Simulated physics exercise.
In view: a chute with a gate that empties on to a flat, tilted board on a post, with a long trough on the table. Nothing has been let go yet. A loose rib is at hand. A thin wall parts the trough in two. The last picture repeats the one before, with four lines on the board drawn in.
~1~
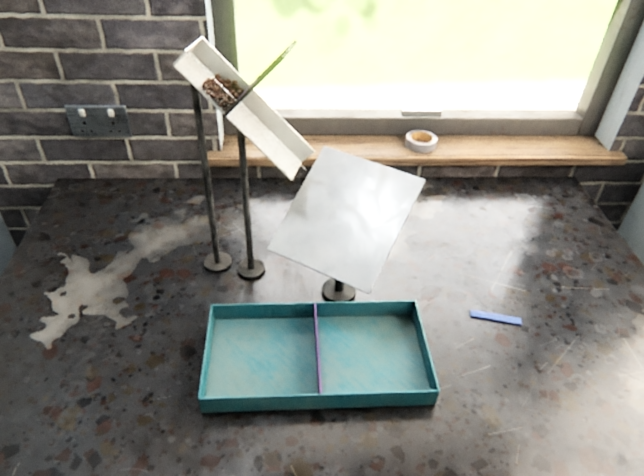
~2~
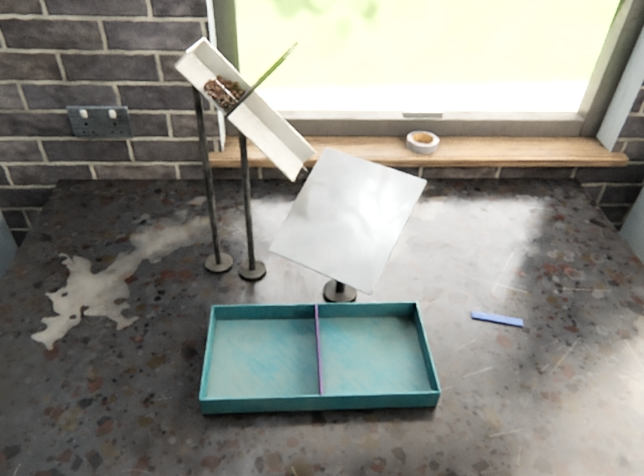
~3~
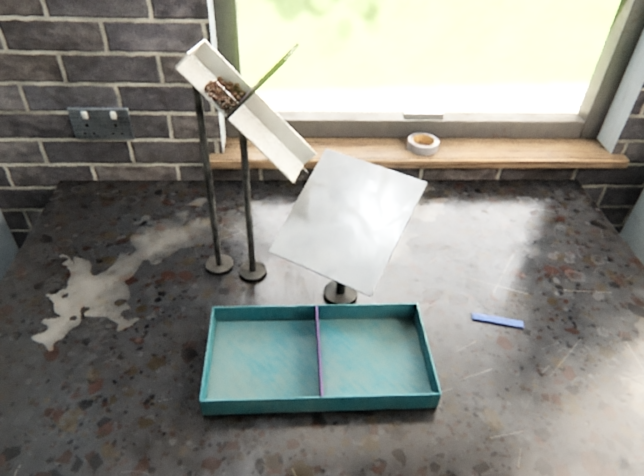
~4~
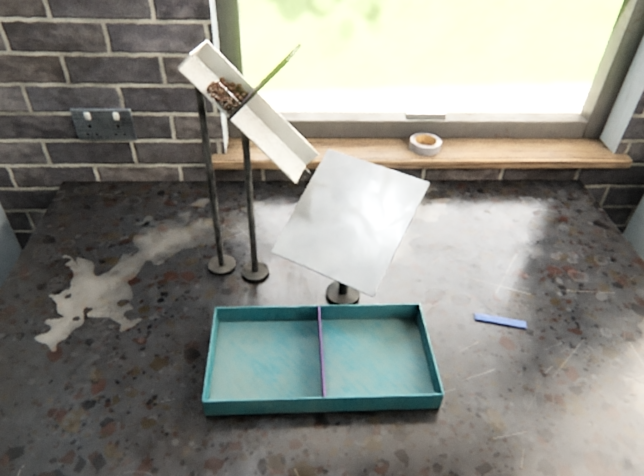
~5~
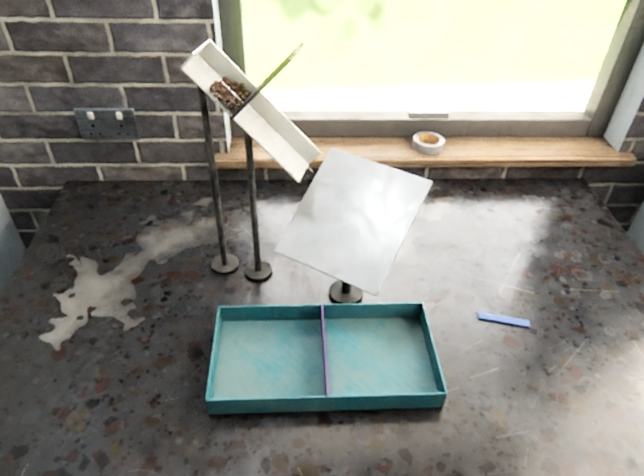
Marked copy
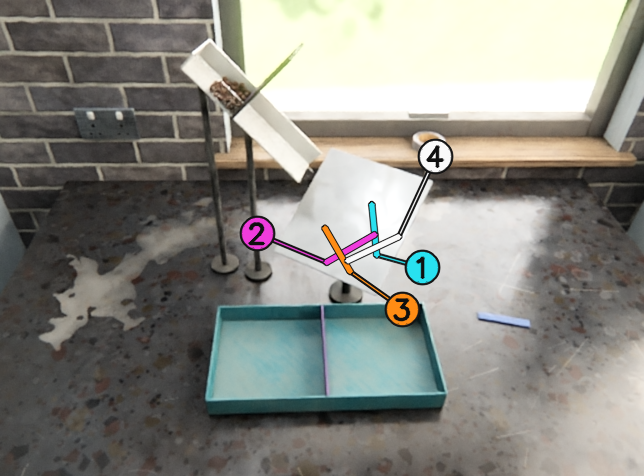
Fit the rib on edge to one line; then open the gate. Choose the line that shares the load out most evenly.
Take 1.
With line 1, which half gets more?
More lands on the right.
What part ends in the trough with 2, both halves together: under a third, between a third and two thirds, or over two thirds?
Line 2 gives over two thirds.
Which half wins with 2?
More lands on the left.
On the marked copy, line 1 from (371, 204) to (376, 255); line 2 from (374, 234) to (326, 262); line 3 from (324, 228) to (350, 271); line 4 from (398, 236) to (347, 260).
For line 1, of what is caught, about a third in the left half, about two thirds in the right.
For line 2, of what is caught, nearly all in the left half, a stray few in the right.
For line 3, of what is caught, a small part in the left half, nearly all in the right.
For line 4, of what is caught, nearly all in the left half, a small part in the right.
